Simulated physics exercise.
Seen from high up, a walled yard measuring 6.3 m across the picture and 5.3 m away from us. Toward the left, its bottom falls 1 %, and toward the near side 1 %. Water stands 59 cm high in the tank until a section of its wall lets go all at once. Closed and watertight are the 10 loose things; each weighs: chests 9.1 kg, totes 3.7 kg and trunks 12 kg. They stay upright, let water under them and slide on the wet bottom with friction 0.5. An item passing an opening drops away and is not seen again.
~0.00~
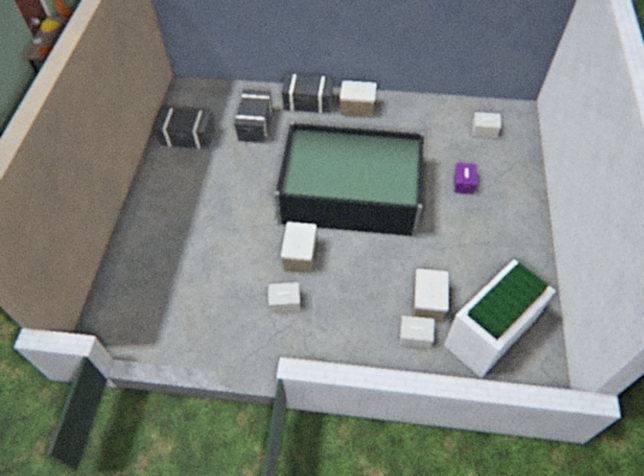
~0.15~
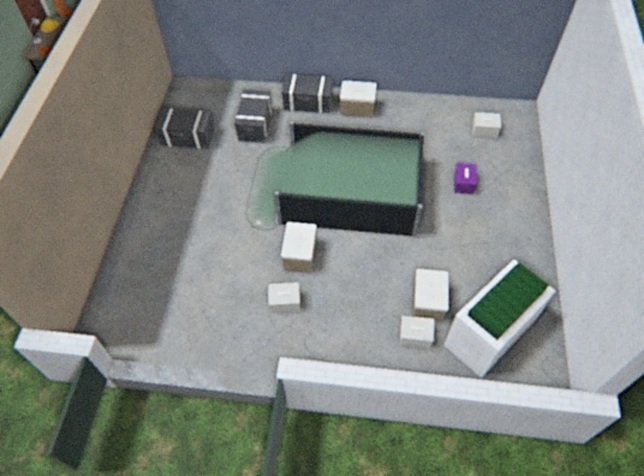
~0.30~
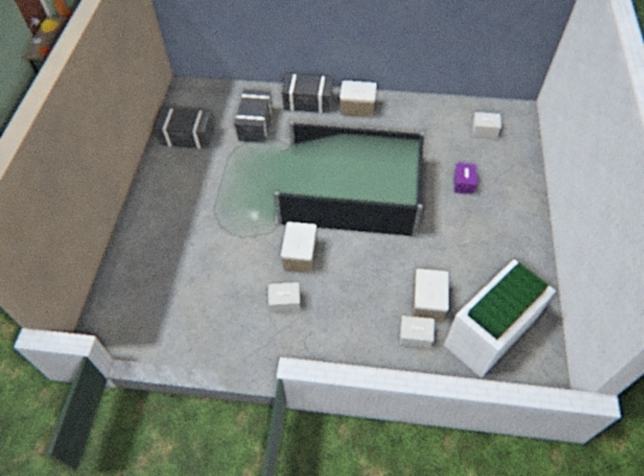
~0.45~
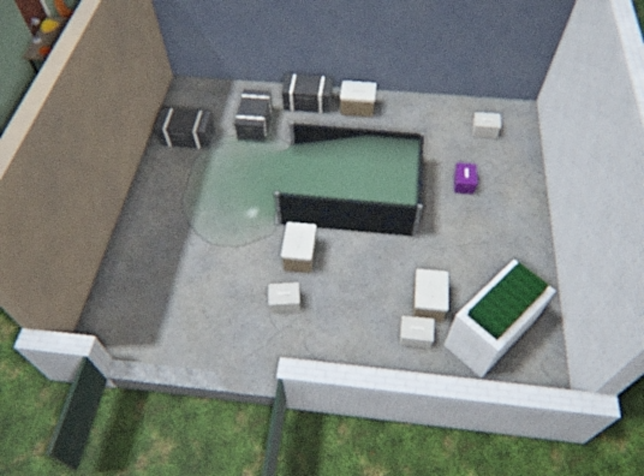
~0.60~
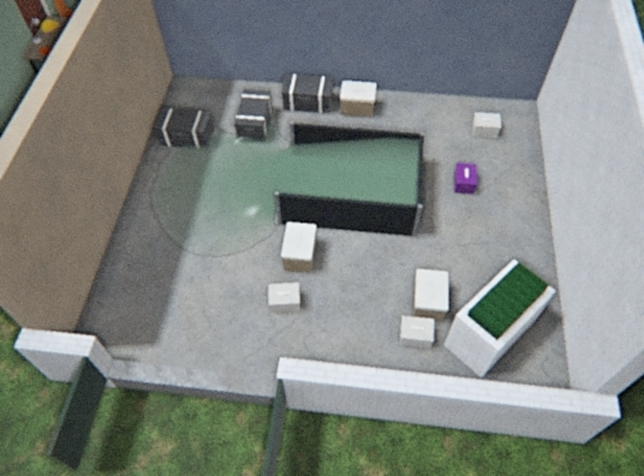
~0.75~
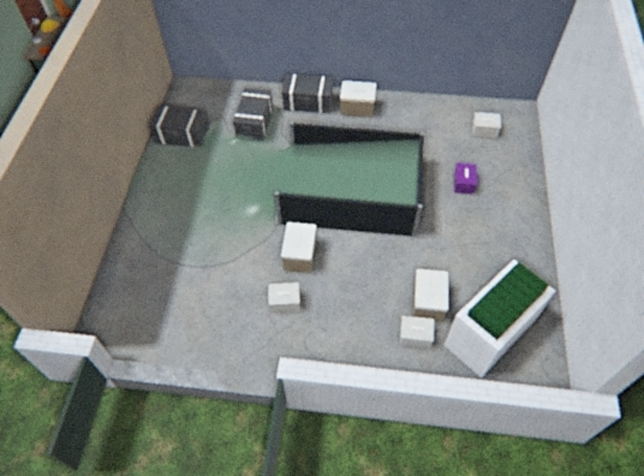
In a walled yard, green water spreads leftward from the open side of a dark tank, nudging a black trunk slightly.
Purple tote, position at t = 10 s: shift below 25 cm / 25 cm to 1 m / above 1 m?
I'd bet it stays anchored there.
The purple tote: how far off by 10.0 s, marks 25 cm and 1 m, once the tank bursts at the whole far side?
If that happened, the purple tote winds up well away.
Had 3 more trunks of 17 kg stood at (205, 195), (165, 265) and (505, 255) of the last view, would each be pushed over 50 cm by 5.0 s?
Spot by spot, in turn: Exceeds it, exceeds it, falls short.
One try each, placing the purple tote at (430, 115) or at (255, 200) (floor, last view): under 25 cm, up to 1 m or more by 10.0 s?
Outcomes in order: It is taken a long way; it is taken a long way.
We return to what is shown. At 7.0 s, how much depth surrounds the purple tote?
2 cm or so.
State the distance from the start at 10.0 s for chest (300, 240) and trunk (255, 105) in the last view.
Lab note - net shifts in order: 0 cm; 150 cm.
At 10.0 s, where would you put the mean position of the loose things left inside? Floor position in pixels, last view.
Close to pixel (387, 224).
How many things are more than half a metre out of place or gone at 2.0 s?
I make it 2.
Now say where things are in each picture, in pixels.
The purple tote at (467, 173) rests on the ground; 2.5 m2 under water; 0 of 10 have shifted, in the first picture.
The purple tote at (467, 173), on the bottom; water covers 3.2 m2; 0 of 10 have shifted, in the second picture.
The purple tote at (467, 173) rests on the ground; water covers 4.1 m2; 0 of 10 have shifted, in the third picture.
The purple tote at (467, 173) rests on the ground; 5.3 m2 under water; 0 of 10 have shifted, in the fourth picture.
The purple tote at (467, 173), on the bottom; 6.4 m2 under water; 0 of 10 have shifted, in the fifth picture.
The purple tote at (467, 173) rests on the ground; 7.7 m2 under water; 1 of 10 have shifted, in the sixth picture.
After 2.0 s the purple tote is near (467, 173), 0.0 m from its start, aground; 0 of 10 are out; 0 afloat.
After 4.5 s the purple tote is near (467, 173), 0.0 m from its start, aground; 0 of 10 are out; 3 afloat.
After 7.0 s the purple tote is near (467, 173), 0.0 m from its start, aground; 0 of 10 are out; 3 afloat.
After 10.0 s the purple tote is near (465, 174), 0.0 m from its start, aground; 0 of 10 are out; 2 afloat.
